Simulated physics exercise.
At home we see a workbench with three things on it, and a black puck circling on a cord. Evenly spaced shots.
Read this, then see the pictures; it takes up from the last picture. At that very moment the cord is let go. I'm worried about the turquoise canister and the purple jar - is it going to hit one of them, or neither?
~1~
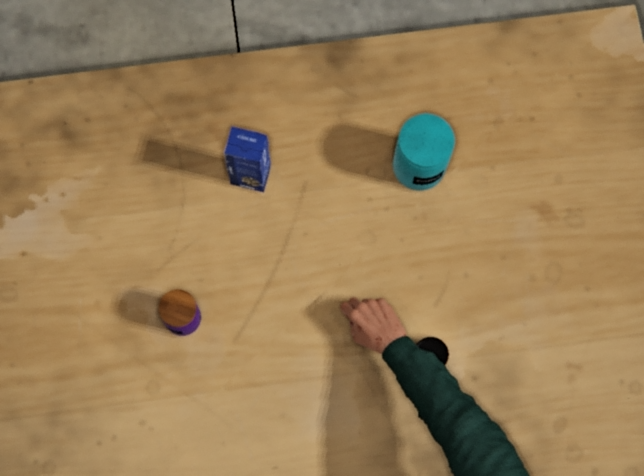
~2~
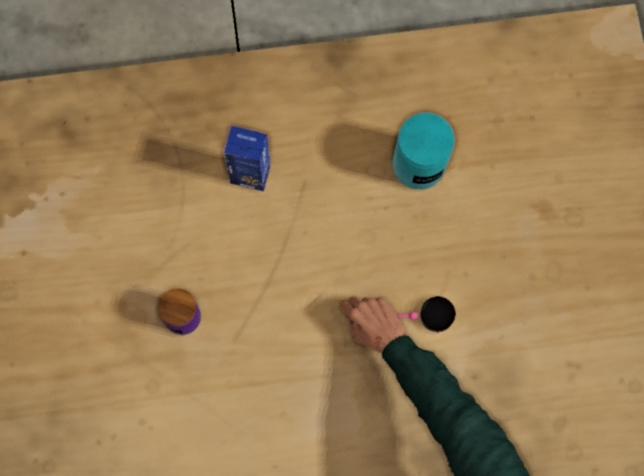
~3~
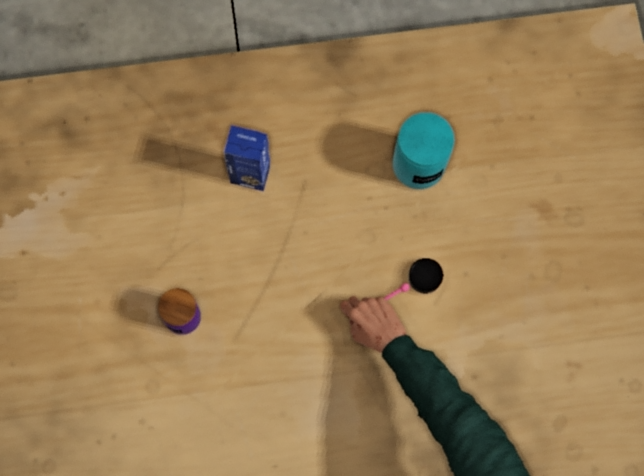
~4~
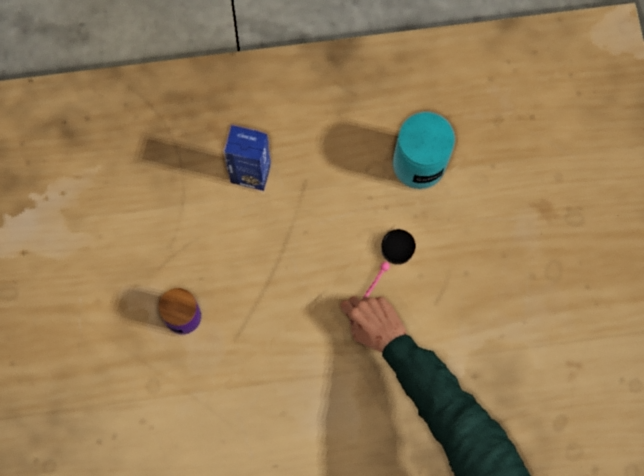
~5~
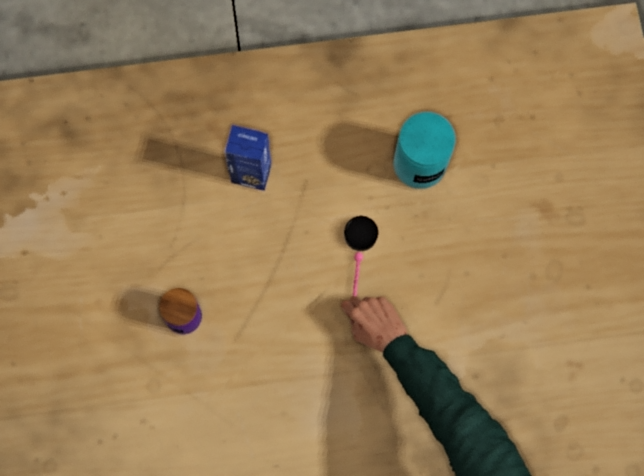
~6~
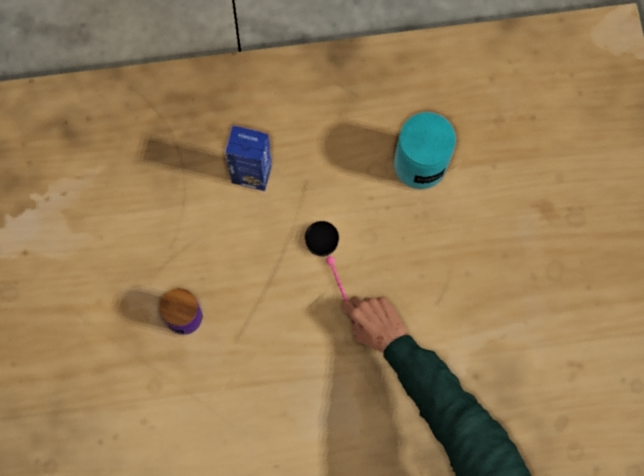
Well, the turquoise canister will be missed, the purple jar will be hit.
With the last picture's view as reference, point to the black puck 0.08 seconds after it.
By then you'd find it at pixel (254, 276).
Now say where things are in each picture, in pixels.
In the first frame, black puck (431, 354); turquoise canister (427, 140); purple jar (177, 308); blue carton (246, 144).
In the second frame, black puck (439, 313).
In the third frame, black puck (426, 274).
In the fourth frame, black puck (399, 246).
In the fifth frame, black puck (362, 232).
In the sixth frame, black puck (322, 237); turquoise canister (428, 138); purple jar (178, 306); blue carton (247, 143); going round anticlockwise.
Then, 0.08 s later than the last view, puck near (254, 276).
Then, 0.20 s later than the last view, puck near (201, 307); purple jar pushed aside.
Finally, puck near (198, 310); purple jar knocked over. The turquoise canister stays untouched and the purple jar gets hit.
